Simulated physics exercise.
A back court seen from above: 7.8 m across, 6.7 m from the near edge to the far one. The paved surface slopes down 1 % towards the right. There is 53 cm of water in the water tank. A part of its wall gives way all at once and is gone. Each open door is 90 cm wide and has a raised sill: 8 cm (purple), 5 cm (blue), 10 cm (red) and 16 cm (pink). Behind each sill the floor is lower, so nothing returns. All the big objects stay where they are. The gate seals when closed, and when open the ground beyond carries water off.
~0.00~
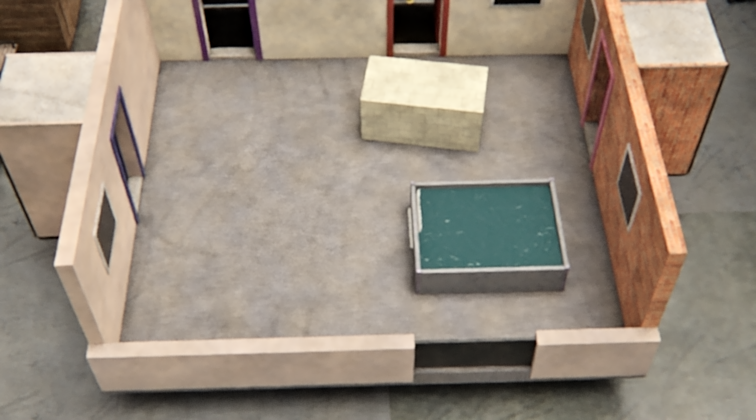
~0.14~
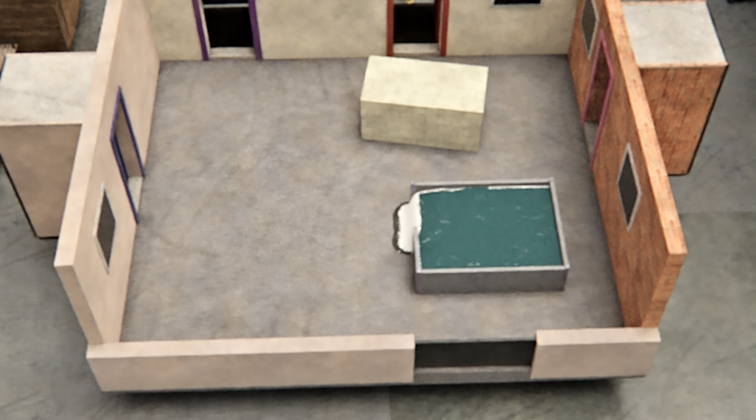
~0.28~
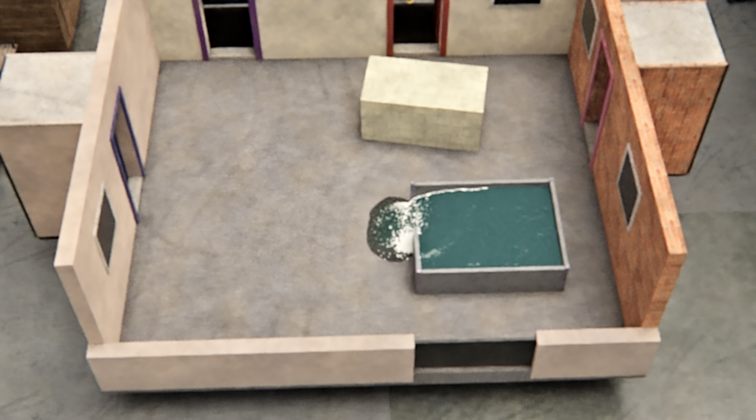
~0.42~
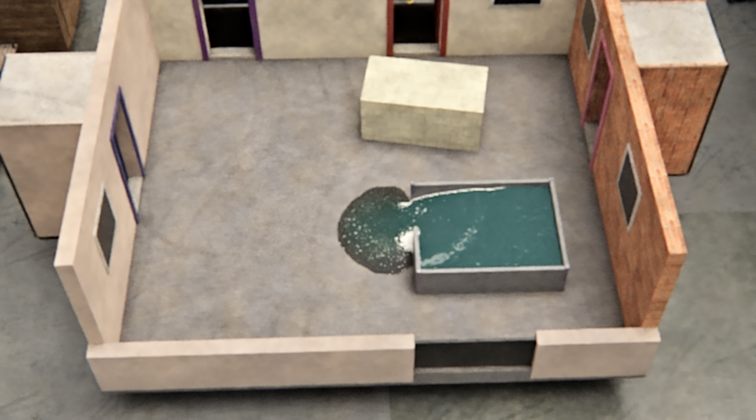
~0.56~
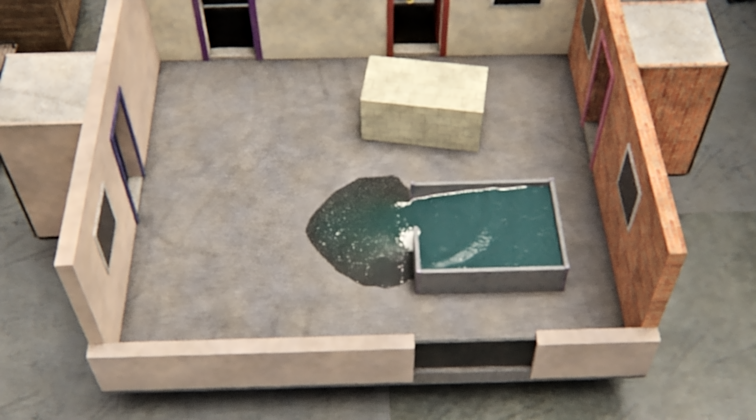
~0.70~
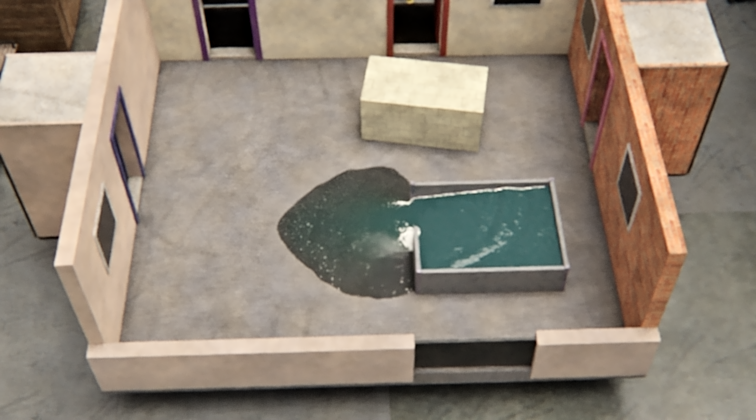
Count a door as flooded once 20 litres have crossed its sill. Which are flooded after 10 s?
Door by door: At the purple door it does not reach the limit; at the blue door it passes the limit; at the red door it does not reach the limit; at the pink door it keeps below the limit.
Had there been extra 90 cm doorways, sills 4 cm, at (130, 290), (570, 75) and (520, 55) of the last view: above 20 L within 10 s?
In that order: Past it, under, not over.
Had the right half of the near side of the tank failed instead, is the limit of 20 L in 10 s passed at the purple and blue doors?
Then: Purple under, blue not over.
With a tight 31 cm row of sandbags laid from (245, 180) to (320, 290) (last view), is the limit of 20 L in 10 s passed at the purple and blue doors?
Then: Purple over, blue not over.
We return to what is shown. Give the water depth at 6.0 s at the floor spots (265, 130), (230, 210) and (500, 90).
Roughly 2, 2 and 0 cm, in turn.
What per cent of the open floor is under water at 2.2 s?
Some 40 per cent of it.
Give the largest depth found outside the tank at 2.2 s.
About 25 cm.
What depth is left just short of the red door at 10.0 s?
Roughly 5.0 cm deep.
After 1.4 s water covers 20 % of the floor and is deepest (28 cm) near (406, 227); purple door not reached, blue door not reached, red door not reached, pink door not reached.
After 2.2 s water covers 40 % of the floor and is deepest (25 cm) near (406, 227); purple door not reached, blue door 9 cm at the sill, 0 L in, red door not reached, pink door not reached.
After 3.5 s water covers 55 % of the floor and is deepest (22 cm) near (118, 356); purple door 6 cm at the sill, 0 L in, blue door 12 cm at the sill, 32 L in, red door not reached, pink door not reached.
After 6.0 s water covers 55 % of the floor and is deepest (12 cm) near (406, 227); purple door 8 cm at the sill, 1 L in, blue door 6 cm at the sill, 62 L in, red door not reached, pink door not reached.
After 10.0 s water covers 80 % of the floor and is deepest (8 cm) near (406, 227); purple door 7 cm at the sill, 2 L in, blue door 4 cm at the sill, 68 L in, red door 5 cm at the sill, 0 L in, pink door not reached.
